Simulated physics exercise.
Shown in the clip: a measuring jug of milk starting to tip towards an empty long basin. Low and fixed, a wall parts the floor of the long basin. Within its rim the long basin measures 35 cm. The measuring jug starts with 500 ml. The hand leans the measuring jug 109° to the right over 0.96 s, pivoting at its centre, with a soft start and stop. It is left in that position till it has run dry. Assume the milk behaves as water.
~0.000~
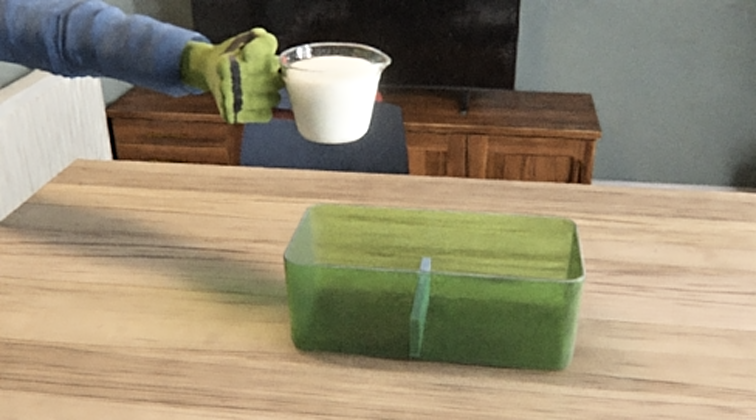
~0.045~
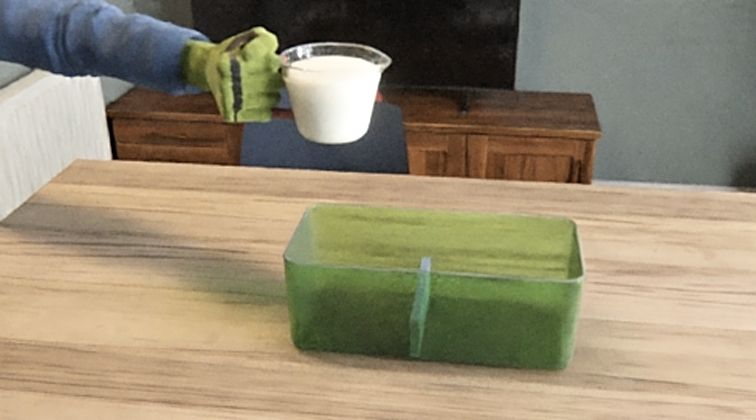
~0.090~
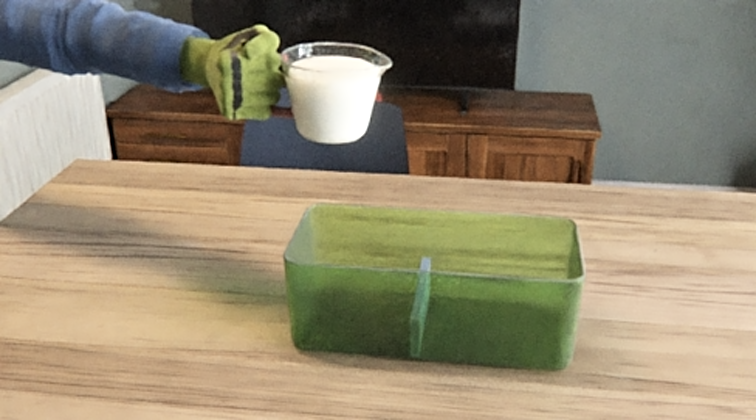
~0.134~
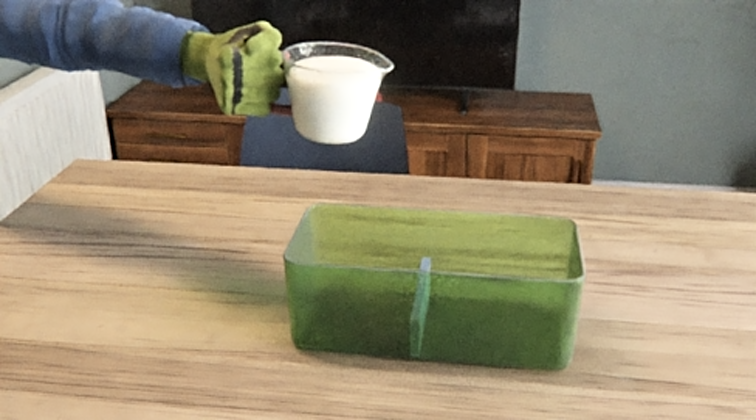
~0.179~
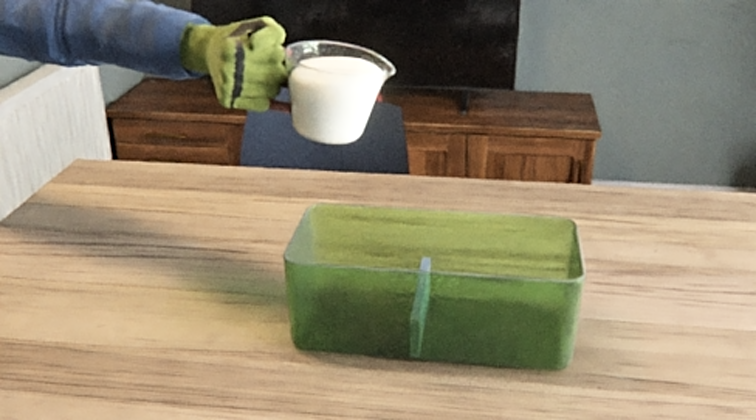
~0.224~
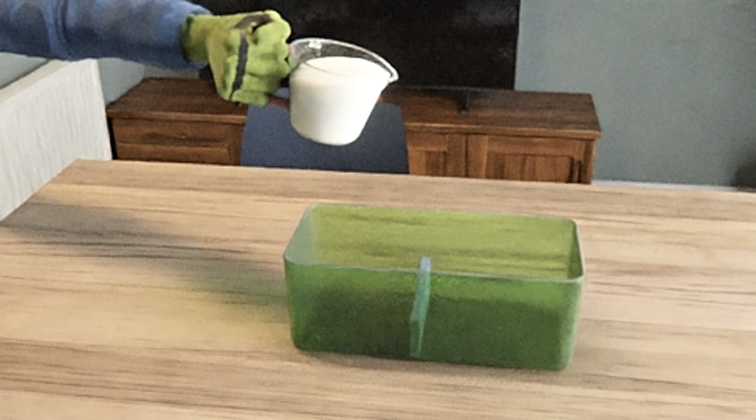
The footage shows a green-gloved hand holding a clear measuring jug of milk above a wooden table, near an empty green long basin with a dividing wall; the hand then gradually tilts the jug slightly to the right.
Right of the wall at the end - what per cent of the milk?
Near 82 per cent.
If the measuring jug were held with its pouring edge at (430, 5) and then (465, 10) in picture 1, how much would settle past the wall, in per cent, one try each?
I'd say 90 percent on the first go, 90 percent on the next.
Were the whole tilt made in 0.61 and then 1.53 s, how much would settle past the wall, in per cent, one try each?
Near 70 in a hundred on the first go and near 85 in a hundred on the second.
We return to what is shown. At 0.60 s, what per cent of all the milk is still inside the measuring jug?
I'd put it near 56 percent.
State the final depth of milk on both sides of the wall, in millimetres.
Once settled, the left stands around 4 mm and the right around 14 mm.
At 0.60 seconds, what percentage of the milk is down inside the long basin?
Some 10 per cent.
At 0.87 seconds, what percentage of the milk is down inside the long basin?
Some 80 percent of the total.
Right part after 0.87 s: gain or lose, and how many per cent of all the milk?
Looks like it went upward, around 8 per cent.
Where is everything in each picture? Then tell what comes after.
In the first picture, it leans 0°; its right rim is at (390, 61); the milk meets the walls at (288, 66) and (379, 69); the long basin's rim runs from (297, 232) to (580, 249); the wall's top is at (421, 287).
In the second picture, it leans 1°; its right rim is at (390, 61); the milk meets the walls at (288, 66) and (379, 70).
In the third picture, it leans 2°; its right rim is at (391, 63); the milk meets the walls at (289, 65) and (379, 70).
In the fourth picture, it leans 5°; its right rim is at (393, 66); the milk meets the walls at (290, 65) and (381, 71).
In the fifth picture, it leans 9°; its right rim is at (395, 71); the milk meets the walls at (293, 65) and (384, 72).
In the sixth picture, it leans 14°; its right rim is at (397, 76); the milk meets the walls at (294, 67) and (389, 74).
Then, 0.60 s in, the tilt is 75° and 56 per cent is still to pour, 0 is left of the wall and 10 right of it.
Then, 0.87 s in, the tilt is 106° and 5 per cent is still to pour, 6 is left of the wall and 74 right of it.
Then, 1.15 s in, the tilt is 109° and 0 per cent is still to pour, 16 is left of the wall and 83 right of it.
Then, 1.46 s in, the tilt is 109° and 0 per cent is still to pour, 16 is left of the wall and 82 right of it.
Finally, 16 per cent lies left of the wall, 82 right of it and 1 outside.
